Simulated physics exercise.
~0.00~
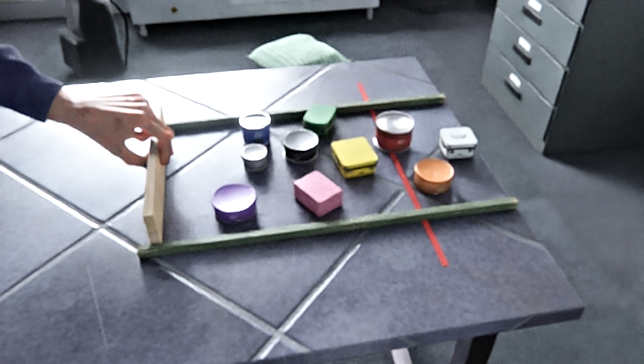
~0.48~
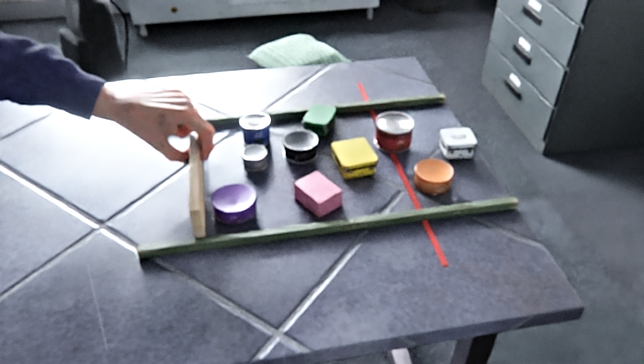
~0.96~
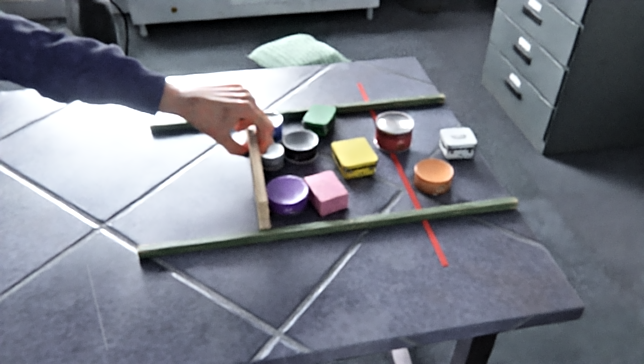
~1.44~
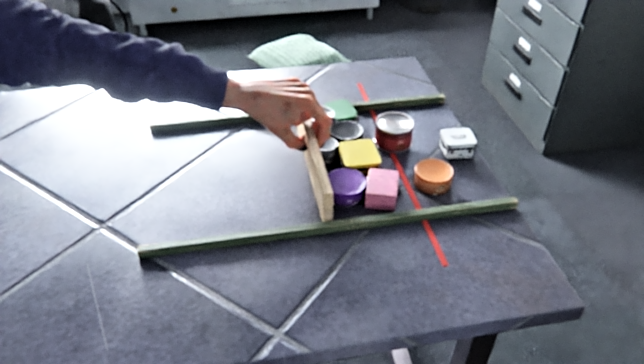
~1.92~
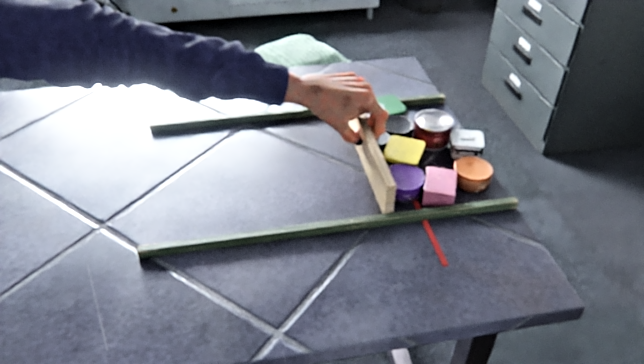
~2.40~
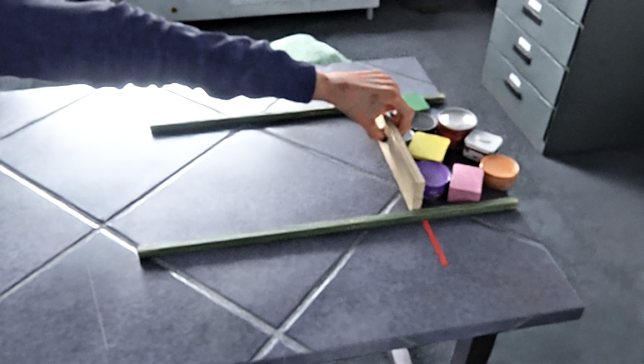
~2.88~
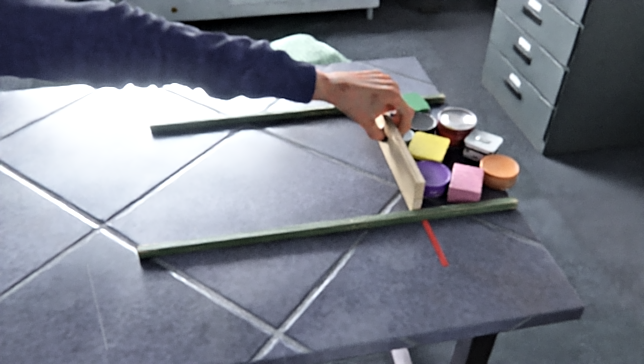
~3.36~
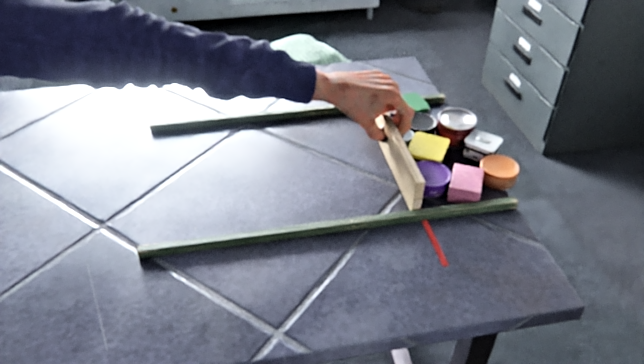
A hand in a dark blue sleeve holds an upright wooden board at the left of a dark grey table, seen from above at an angle. To its right, small tins, pots and blocks in purple, pink, blue, green, yellow, red, white and orange sit between two green strips, near a red tape line. The board slides right, gathering the purple pot and pink block first, then the others. The packed cluster moves across the tape towards the table's right end. The hand stops, and everything rests there, with nothing fallen off.
